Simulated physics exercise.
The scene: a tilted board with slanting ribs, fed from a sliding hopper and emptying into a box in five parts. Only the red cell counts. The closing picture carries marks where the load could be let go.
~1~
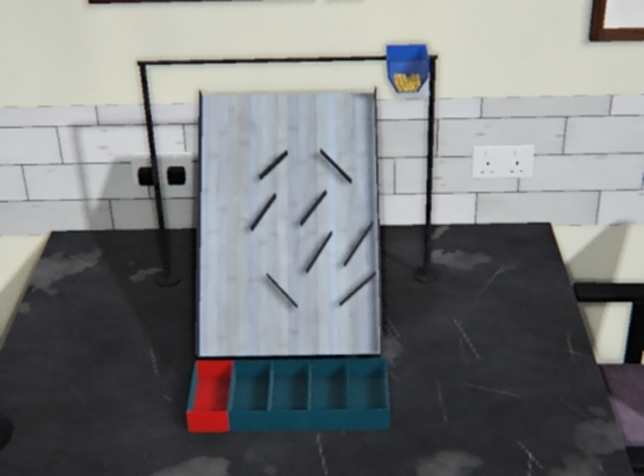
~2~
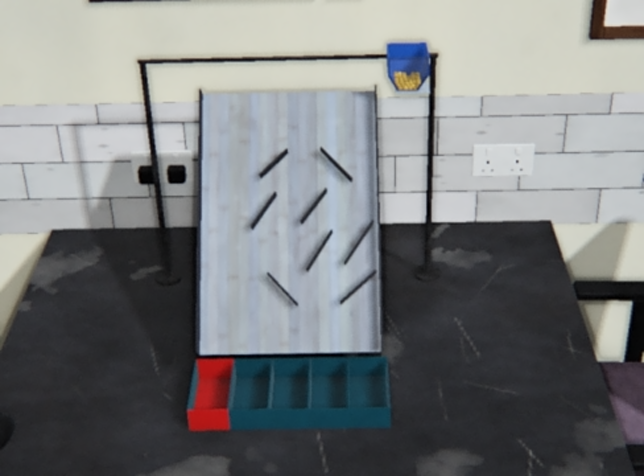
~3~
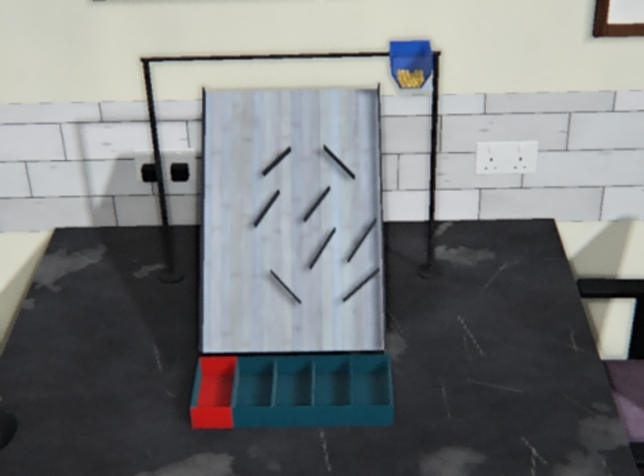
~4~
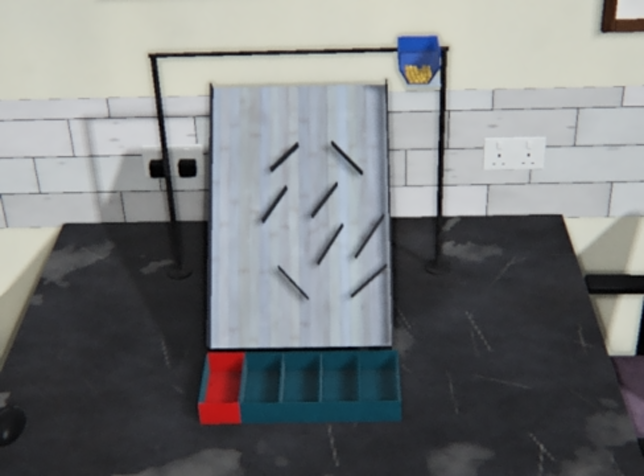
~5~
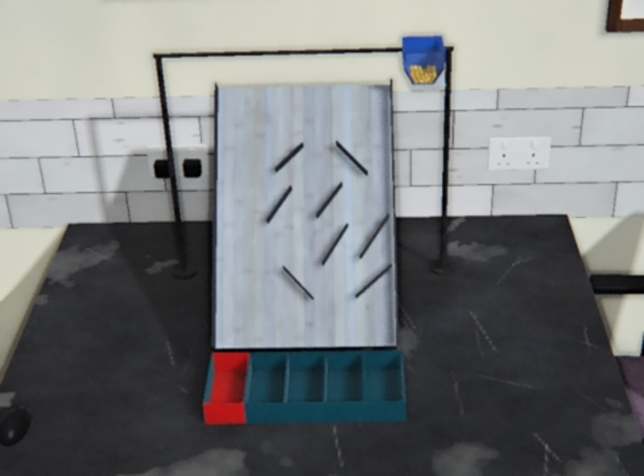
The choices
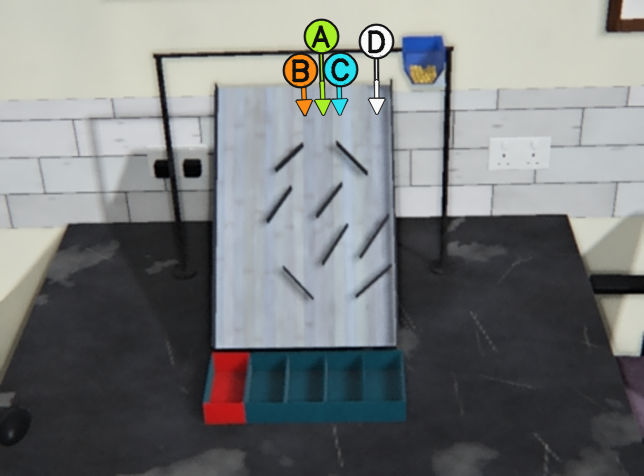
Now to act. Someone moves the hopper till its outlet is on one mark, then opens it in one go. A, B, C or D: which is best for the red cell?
Take B.
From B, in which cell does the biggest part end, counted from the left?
The first from the left.
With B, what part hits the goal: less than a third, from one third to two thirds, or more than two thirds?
It is from one third to two thirds.
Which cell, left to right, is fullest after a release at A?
The fourth from the left.
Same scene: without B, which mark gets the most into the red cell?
That would be A.
On the marked copy, mark A meets the board at (323, 109); mark B meets the board at (304, 109); mark C meets the board at (339, 109); mark D meets the board at (376, 108).
With A, about a quarter in the red cell, most in other cells, a stray few held on the board.
With B, about half in the red cell, about half in other cells, a stray few outside the box.
With C, a small part in the red cell, most in other cells, a small part held on the board.
With D, none in the red cell, most in other cells, a small part held on the board.
